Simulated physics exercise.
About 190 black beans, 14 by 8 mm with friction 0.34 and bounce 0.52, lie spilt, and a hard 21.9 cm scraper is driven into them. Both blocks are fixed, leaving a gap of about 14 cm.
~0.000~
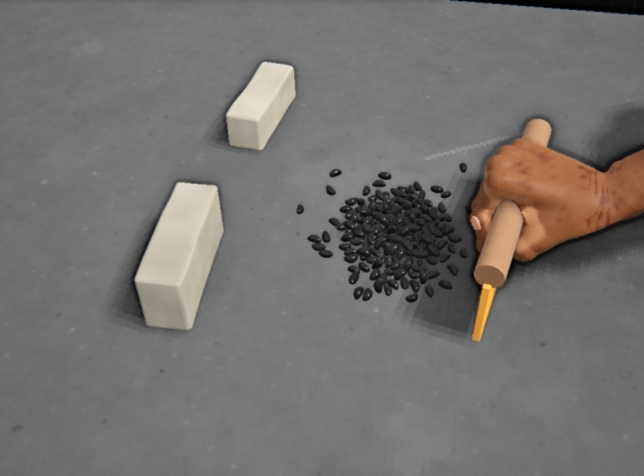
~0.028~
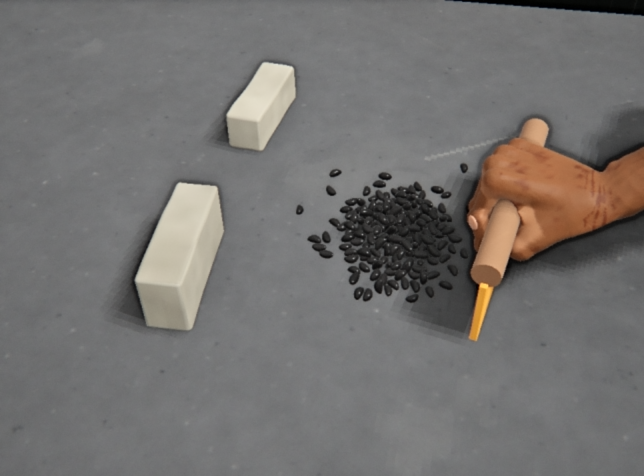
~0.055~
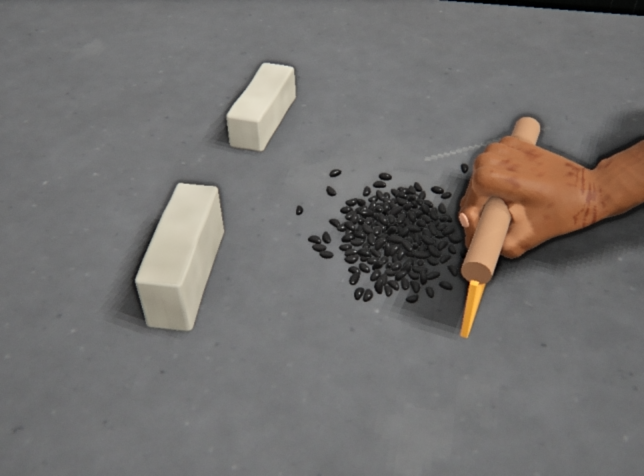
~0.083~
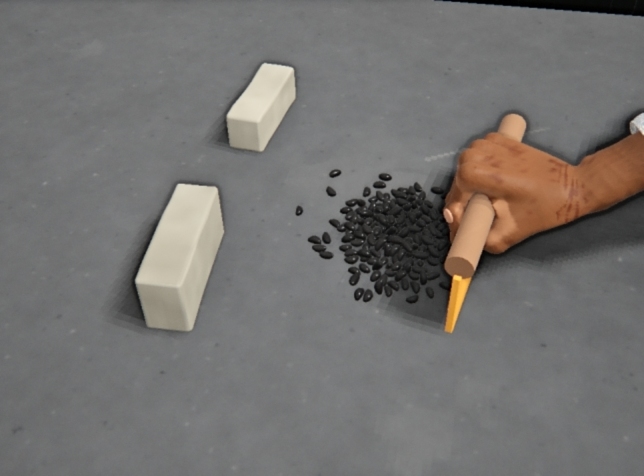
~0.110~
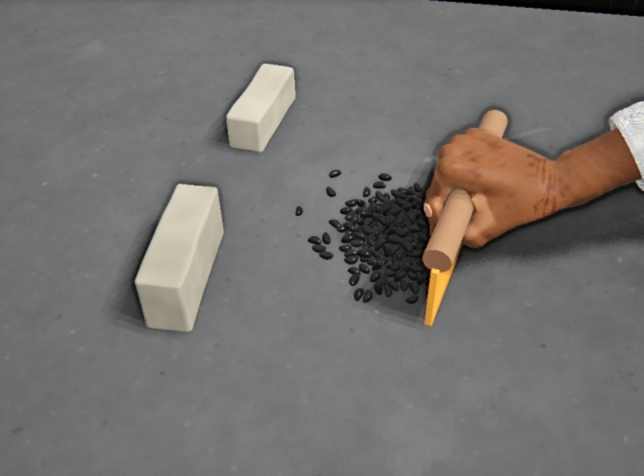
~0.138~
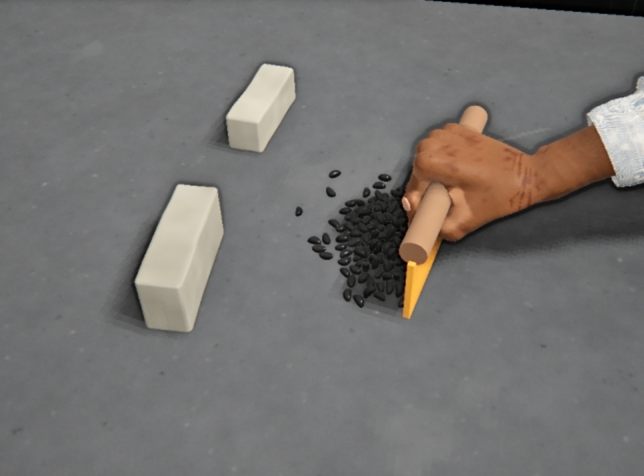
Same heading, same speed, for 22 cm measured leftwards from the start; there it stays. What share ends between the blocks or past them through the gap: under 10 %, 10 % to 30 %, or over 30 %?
Amount ending in or past the gap: A big share.
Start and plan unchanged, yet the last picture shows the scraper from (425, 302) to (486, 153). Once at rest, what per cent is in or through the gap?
Through the gap: 5 per cent.
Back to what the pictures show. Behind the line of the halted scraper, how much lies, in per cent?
I'd say some 5 per cent.
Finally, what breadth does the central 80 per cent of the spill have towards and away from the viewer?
About 20 cm.
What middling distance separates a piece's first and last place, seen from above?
About 18 cm.
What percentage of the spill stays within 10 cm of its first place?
Some 0 percent.
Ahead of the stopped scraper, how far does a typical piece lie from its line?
Roughly 5 cm ahead of the line.
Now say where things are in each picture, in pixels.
In the first picture, scraper from (486, 295) to (534, 147); moved 0.0 cm; 0 pieces shifted; middle of the spill at (392, 219); block at (178, 228); block at (261, 89).
In the second picture, scraper from (482, 294) to (532, 147); moved 0.3 cm; 0 pieces shifted; middle of the spill at (392, 219).
In the third picture, scraper from (473, 292) to (524, 145); moved 1.1 cm; 1 pieces shifted; middle of the spill at (392, 220).
In the fourth picture, scraper from (456, 286) to (510, 142); moved 2.5 cm; 2 pieces shifted; middle of the spill at (392, 220).
In the fifth picture, scraper from (435, 280) to (492, 138); moved 4.3 cm; 12 pieces shifted; middle of the spill at (392, 220).
In the sixth picture, scraper from (411, 272) to (473, 134); moved 6.3 cm; 130 pieces shifted; middle of the spill at (388, 217); block at (178, 230); block at (261, 91). Its speed is about 0.71 m/s, heading 14 degrees away from the viewer.
After 0.30 s, scraper 18 cm from its start, spill 20 cm wide; held up before the blocks 100 %.
Then, at 0.47 s, scraper 22 cm from its start, spill 25 cm wide; in or through the gap 35 %, held up before the blocks 65 %.
After 0.61 s, scraper 22 cm from its start, spill 25 cm wide; in or through the gap 40 %, held up before the blocks 60 %.
At rest (2.7 s), in or through the gap 40 %, round the near block 0 %, round the far block 0 %, held up before the blocks 60 %.
